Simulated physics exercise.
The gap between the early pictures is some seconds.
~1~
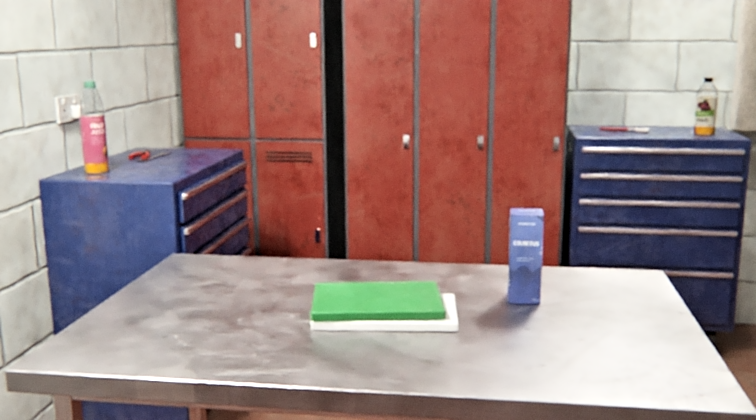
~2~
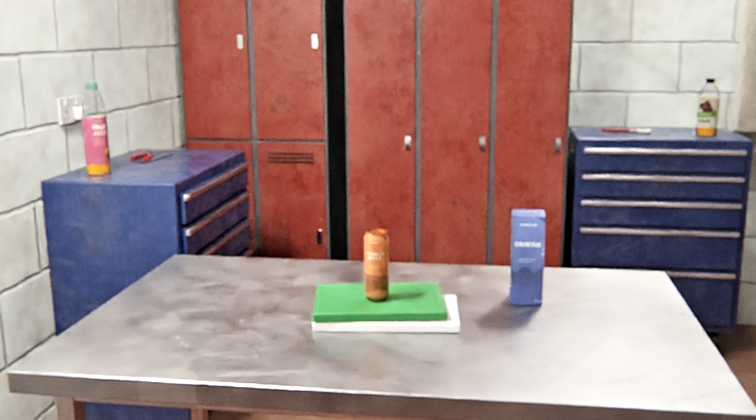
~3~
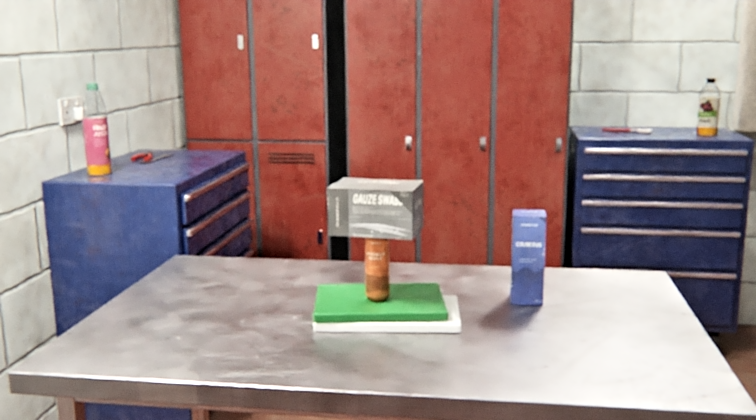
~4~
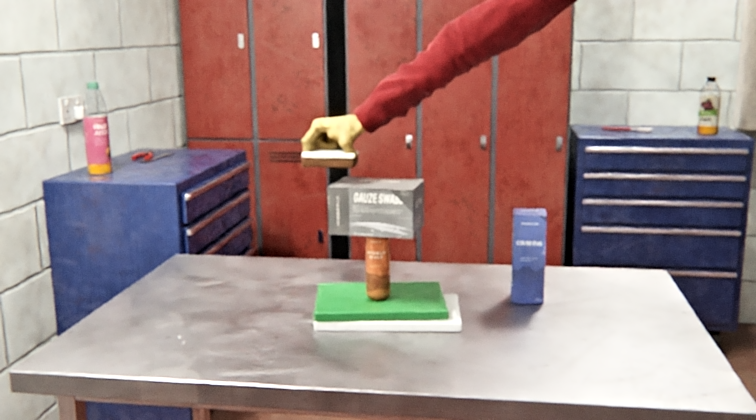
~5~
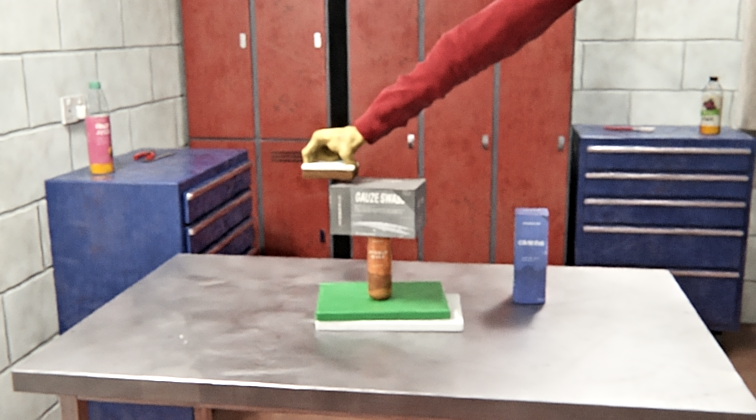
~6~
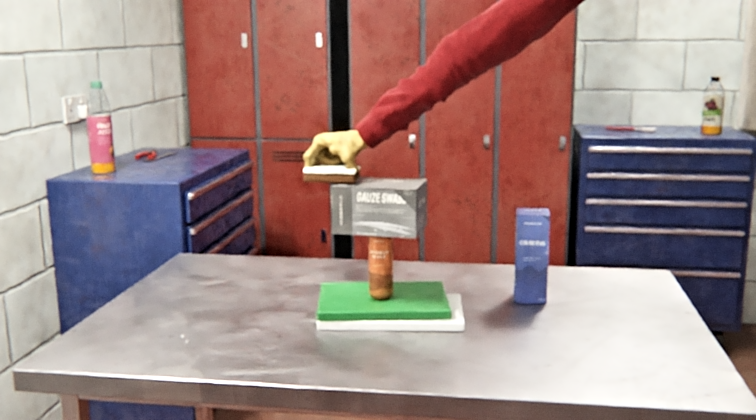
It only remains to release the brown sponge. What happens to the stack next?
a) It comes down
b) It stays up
Option a: It comes down.
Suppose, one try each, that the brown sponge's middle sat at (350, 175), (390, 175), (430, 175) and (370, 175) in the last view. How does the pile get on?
Well, on the first go it stays steady, on the second it stays steady, on the third it tumbles down, and on the fourth it stays steady.
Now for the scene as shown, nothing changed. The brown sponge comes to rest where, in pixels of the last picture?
Near (238, 290).
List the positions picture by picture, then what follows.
In the first picture, the last thing is not in view yet; green tray (377, 300).
In the second picture, the last thing is not in view yet.
In the third picture, the last thing is not in view yet; orange can (377, 266).
The fourth picture shows on its way; brown sponge (331, 159).
The fifth picture shows on its way; brown sponge (331, 170); blue carton (530, 256).
The sixth picture shows set down, still held; brown sponge (332, 174); green tray (383, 300).
Then, 0.30 s after the last picture, brown sponge now fallen.
Then, 0.50 s after the last picture, things are still on the move.
Then, 0.70 s after the last picture, as before.
At rest, fallen, brown sponge; the other 5 in place. Seen from the same camera at the end, brown sponge near (238, 290). The pile loses its balance.
